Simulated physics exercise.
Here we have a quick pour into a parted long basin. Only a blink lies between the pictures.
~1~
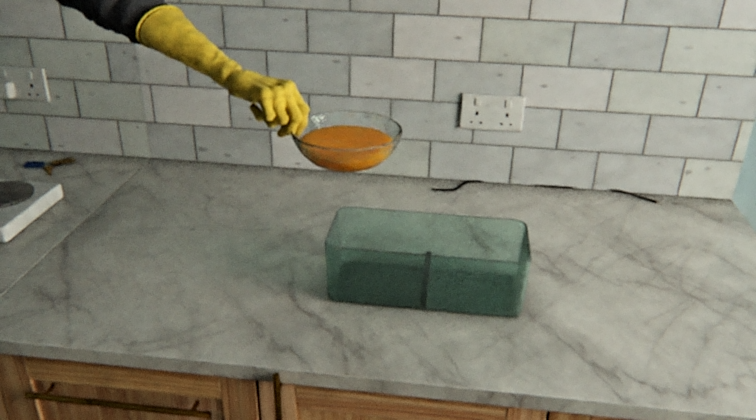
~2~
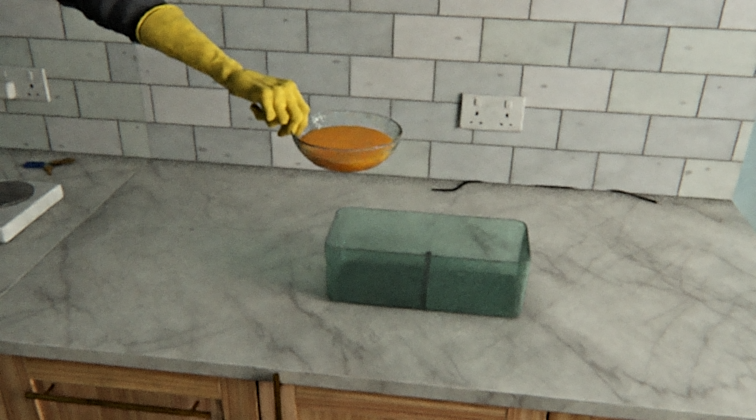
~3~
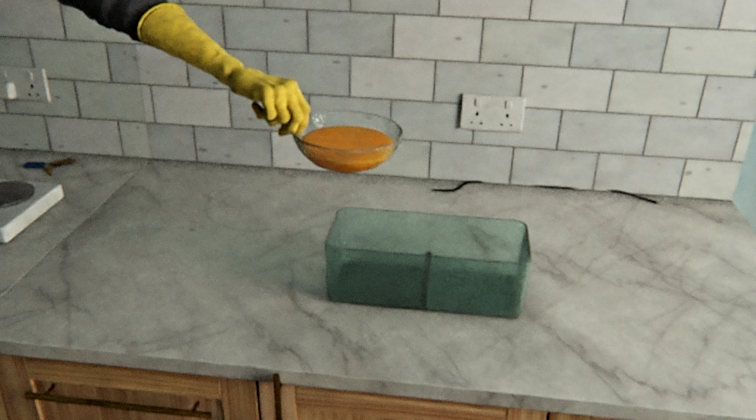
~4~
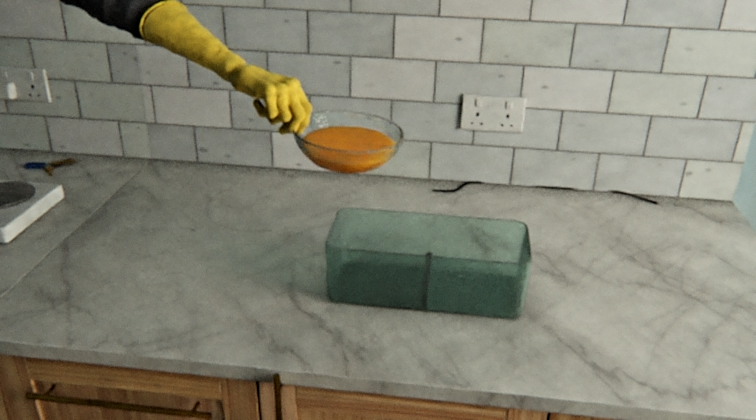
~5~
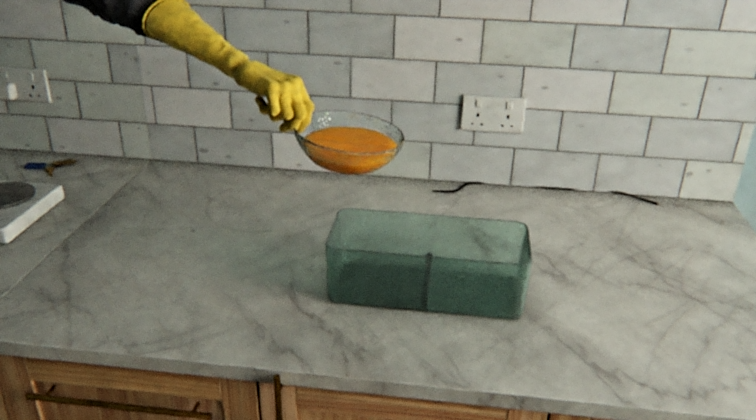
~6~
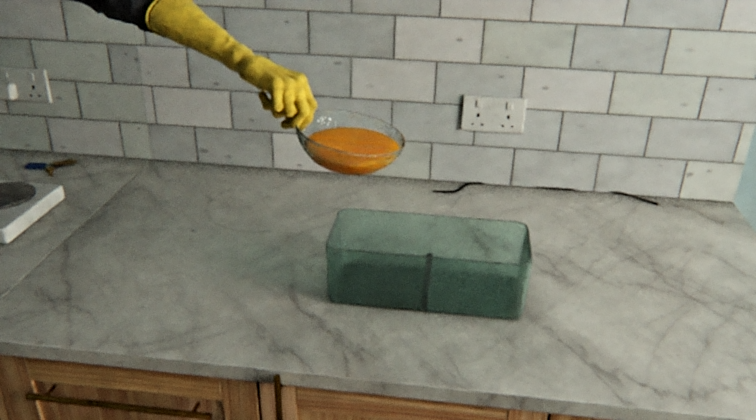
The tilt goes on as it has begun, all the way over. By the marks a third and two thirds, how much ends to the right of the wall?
The share right of the wall is between a third and two thirds.
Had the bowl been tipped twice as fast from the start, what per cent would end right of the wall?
Roughly 45 in a hundred.
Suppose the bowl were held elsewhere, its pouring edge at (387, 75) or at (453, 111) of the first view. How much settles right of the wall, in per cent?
First some 45, then 90 per cent.
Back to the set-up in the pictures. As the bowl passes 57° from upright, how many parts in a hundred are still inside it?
About 40 per cent.
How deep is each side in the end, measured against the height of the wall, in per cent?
Some 30 per cent left and 40 right.
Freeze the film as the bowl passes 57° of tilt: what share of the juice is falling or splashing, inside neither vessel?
Some 40 per cent.
A moment on, the bowl is tipped part way and 41 per cent is still to pour, 6 is left of the wall and 15 right of it.
Next, the bowl is tipped on its side and 0 per cent is still to pour, 41 is left of the wall and 54 right of it.
Then the bowl is tipped on its side and 0 per cent is still to pour, 44 is left of the wall and 55 right of it.
Later the bowl is tipped on its side and 0 per cent is still to pour, 44 is left of the wall and 55 right of it.
Finally, 44 per cent lies left of the wall, 55 right of it and 1 outside.
